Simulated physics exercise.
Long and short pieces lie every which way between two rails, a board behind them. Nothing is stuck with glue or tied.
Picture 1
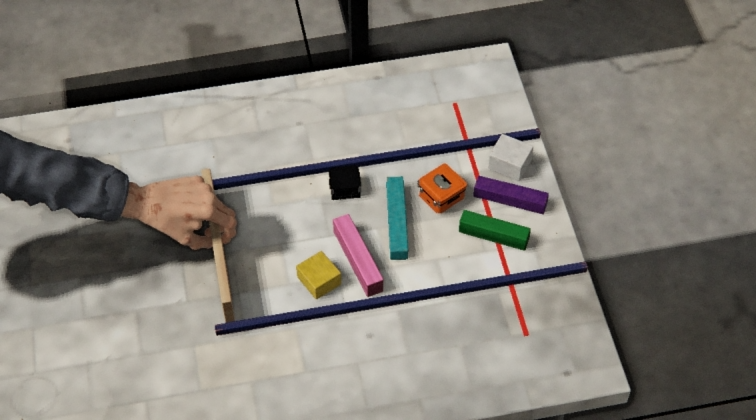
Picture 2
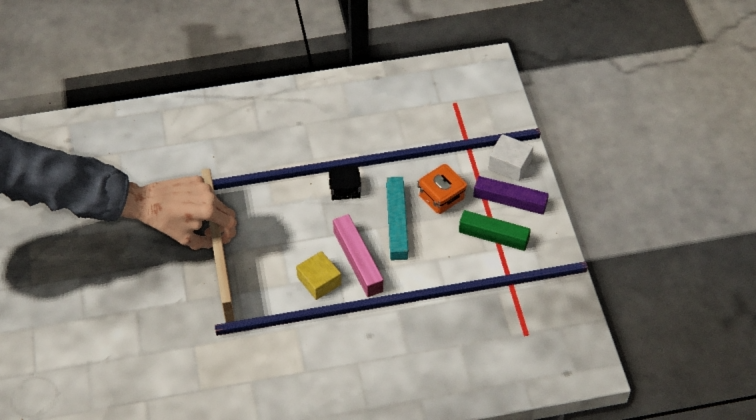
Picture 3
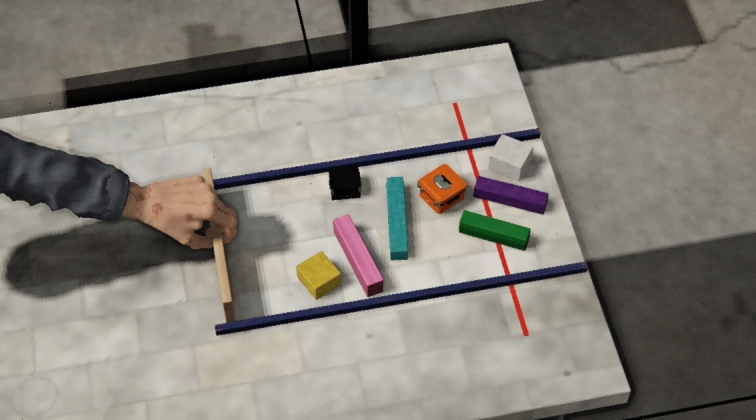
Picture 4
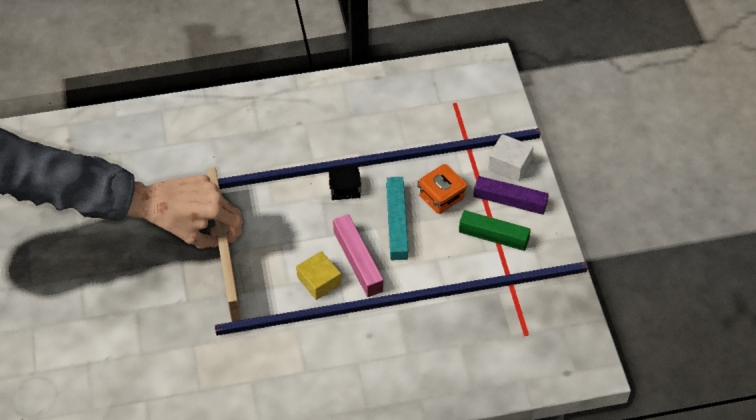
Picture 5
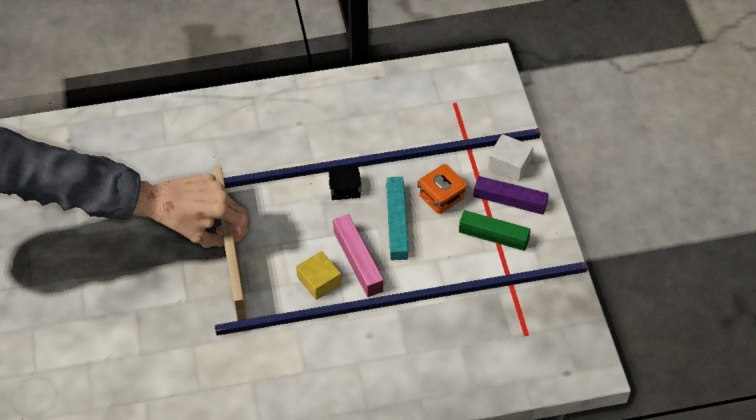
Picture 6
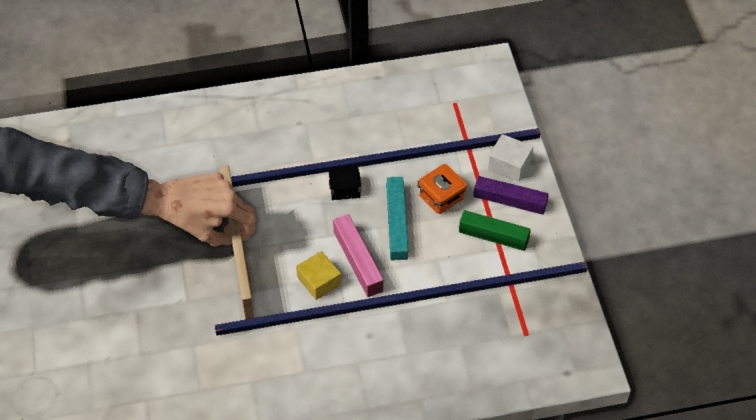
A hand in a dark sleeve grips a thin wooden board at the left of a pale tiled surface, seen from above at an angle. Between two dark blue rails lie black, yellow, pink, turquoise and orange pieces, with white, purple and green ones near a red line at right. The hand barely moves at first, then slides the board slightly right, touching no pieces.
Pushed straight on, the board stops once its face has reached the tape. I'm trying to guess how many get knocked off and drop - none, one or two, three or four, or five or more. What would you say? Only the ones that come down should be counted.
So the push knocks one or two off, going by the tape.
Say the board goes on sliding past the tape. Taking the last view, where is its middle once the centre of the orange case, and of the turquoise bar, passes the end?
The middle is at (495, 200) when it's the orange case, and at (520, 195) when it's the turquoise bar.
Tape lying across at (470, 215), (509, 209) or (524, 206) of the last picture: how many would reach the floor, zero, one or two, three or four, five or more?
Result per tape, as listed: One or two; 3 or 4; more than four.
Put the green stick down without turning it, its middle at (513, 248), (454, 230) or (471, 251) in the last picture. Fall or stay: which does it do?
Spot by spot, it stays put; stays put; stays put.
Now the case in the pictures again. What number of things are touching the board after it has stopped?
Well, it touches 3.
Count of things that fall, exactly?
Exactly 1.
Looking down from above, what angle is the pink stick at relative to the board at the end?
Close to 35°.
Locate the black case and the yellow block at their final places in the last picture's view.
Black case at about (488, 159), yellow block at about (517, 248).
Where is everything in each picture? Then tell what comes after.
White block (511, 157); purple bar (511, 195); green stick (494, 230); board (218, 244); tape (488, 212), in the first frame.
Purple bar (511, 195); black case (345, 183), in the second frame.
Green stick (494, 230); yellow block (319, 275), in the third frame.
White block (511, 158); pink stick (358, 255), in the fourth frame.
Purple bar (511, 195); turquoise bar (397, 218), in the fifth frame.
White block (511, 158); purple bar (511, 195); green stick (494, 230); board (237, 241); tape (488, 212), in the sixth frame.
A little later, none off yet; white block at rest near (511, 158); purple bar at rest near (511, 195); green stick at rest near (494, 230).
When it is over, the number that fall off is one or two; down, purple bar.
